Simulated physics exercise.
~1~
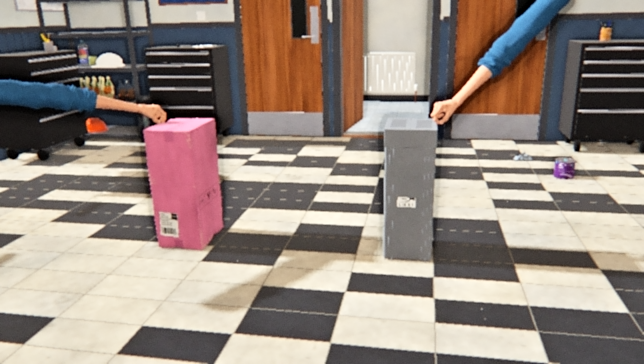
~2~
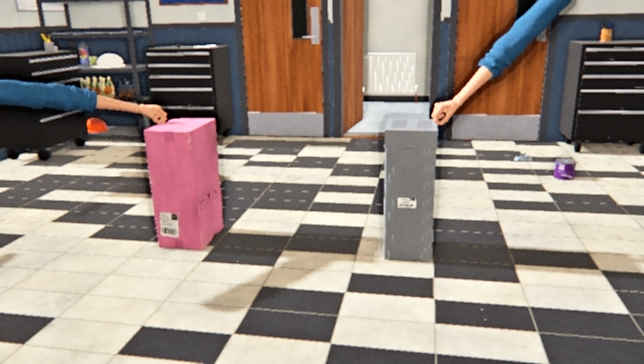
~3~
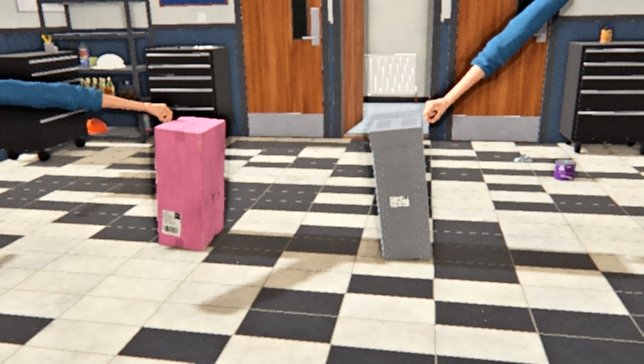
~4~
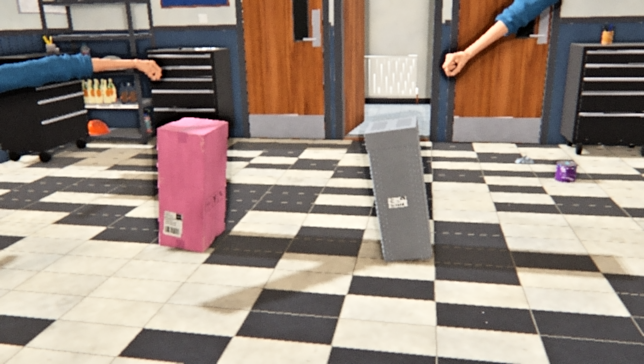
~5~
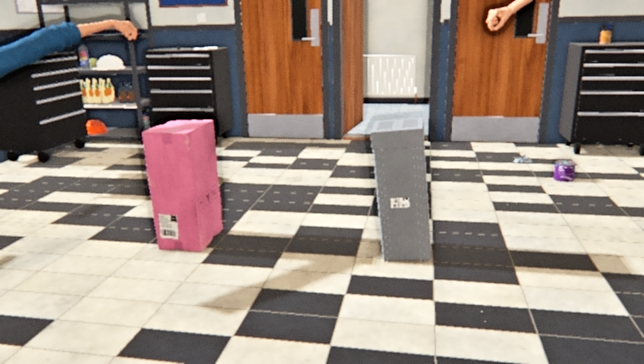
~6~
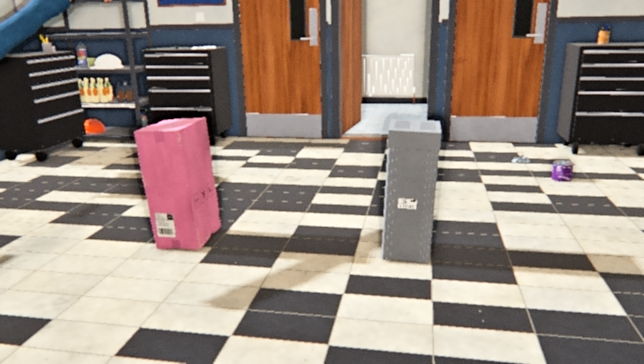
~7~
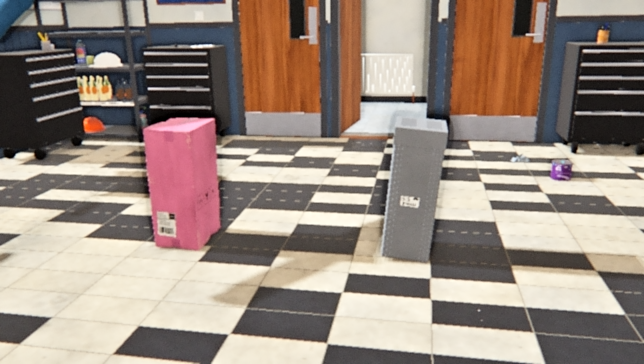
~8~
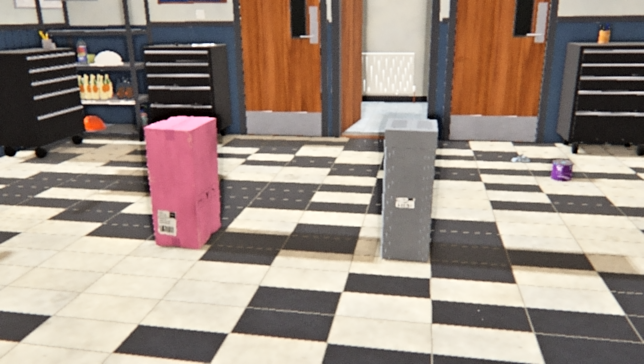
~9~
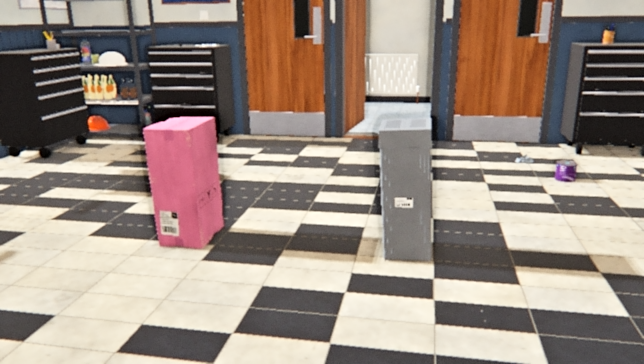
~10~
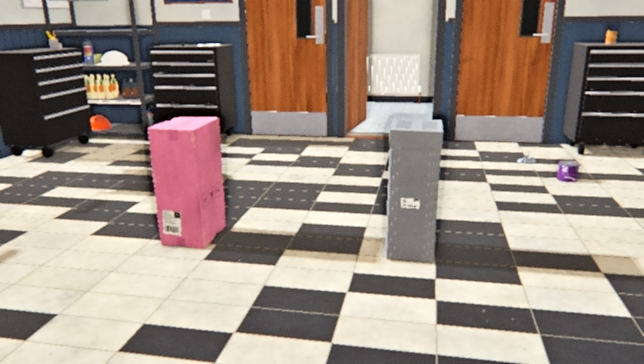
A tall pink box and a tall grey box stand apart on a black-and-white checkered floor, seen from the front by a slightly swaying camera in a room with wooden doors, dark tool cabinets and a shelf. Two blue-sleeved arms reach in, one from each side, with a hand at the top of each box. The grey box tips to the left and the pink one tilts slightly as the hands let go and draw away. Left alone, both boxes rock gently from side to side. The rocking fades, and both end standing upright on their bases.
